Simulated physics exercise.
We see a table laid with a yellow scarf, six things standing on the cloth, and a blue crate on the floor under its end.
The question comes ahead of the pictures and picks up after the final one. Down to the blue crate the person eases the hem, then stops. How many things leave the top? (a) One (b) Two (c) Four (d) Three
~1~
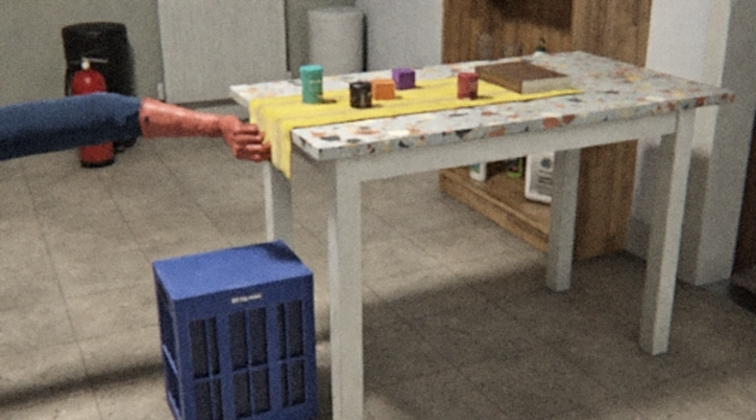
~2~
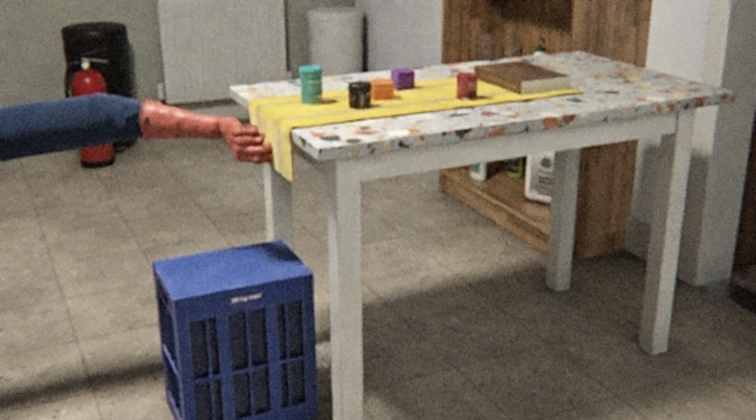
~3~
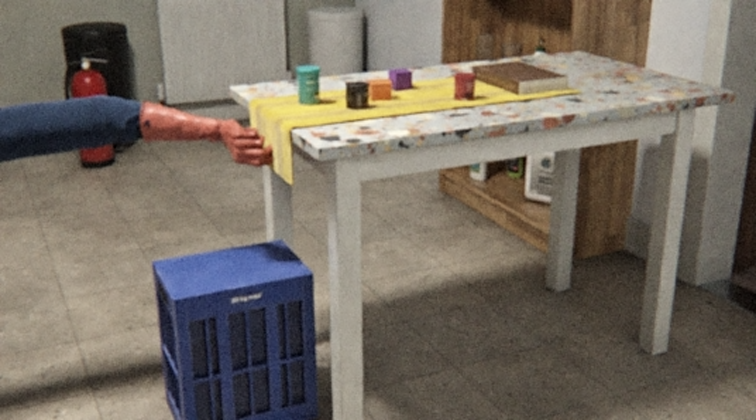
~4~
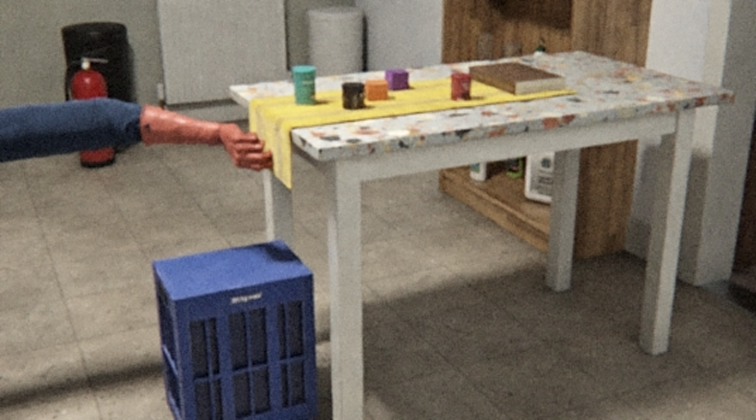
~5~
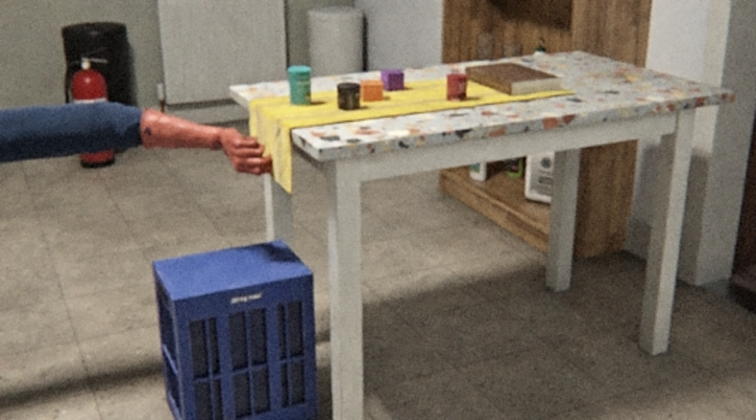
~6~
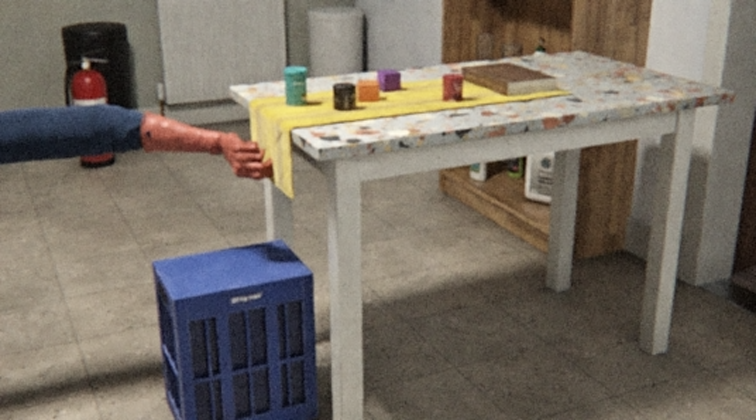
The answer is b.
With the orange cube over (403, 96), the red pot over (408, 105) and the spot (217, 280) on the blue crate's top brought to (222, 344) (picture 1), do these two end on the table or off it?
The orange cube ends up off the top and the red pot ends up off the top.
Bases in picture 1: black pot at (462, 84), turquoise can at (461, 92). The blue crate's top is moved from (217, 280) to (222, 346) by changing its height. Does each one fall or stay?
First the black pot: It is still up there. Then the turquoise can: It is still up there.
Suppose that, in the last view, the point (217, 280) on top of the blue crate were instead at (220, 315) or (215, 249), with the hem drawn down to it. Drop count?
In that event, 3 and 1.
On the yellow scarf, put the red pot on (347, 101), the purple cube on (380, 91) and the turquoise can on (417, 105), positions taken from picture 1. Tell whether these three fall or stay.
Start with the red pot, which is lost; next the purple cube, which is kept; last the turquoise can, which is kept.
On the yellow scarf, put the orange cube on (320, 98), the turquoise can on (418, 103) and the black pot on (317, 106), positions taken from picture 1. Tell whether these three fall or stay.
In the end the orange cube is no longer up there, the turquoise can is still up there and the black pot is no longer up there.
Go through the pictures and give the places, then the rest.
Hem (292, 181); turquoise can (312, 68); black pot (361, 83); orange cube (384, 81); purple cube (404, 70); red pot (468, 74); top of the crate (217, 280), in the first frame.
Hem (294, 182); turquoise can (311, 68), in the second frame.
Hem (294, 185); black pot (357, 84), in the third frame.
Hem (292, 190); orange cube (377, 81); top of the crate (217, 280), in the fourth frame.
Hem (291, 195); purple cube (393, 71), in the fifth frame.
Hem (294, 199); turquoise can (295, 69); black pot (344, 85); orange cube (368, 82); purple cube (389, 72); red pot (453, 76), in the sixth frame.
A little later, hem near (272, 221); turquoise can gone.
Next, hem on the crate; turquoise can and black pot gone.
When it is over, hem on the crate; turquoise can and black pot gone. It carries off two.
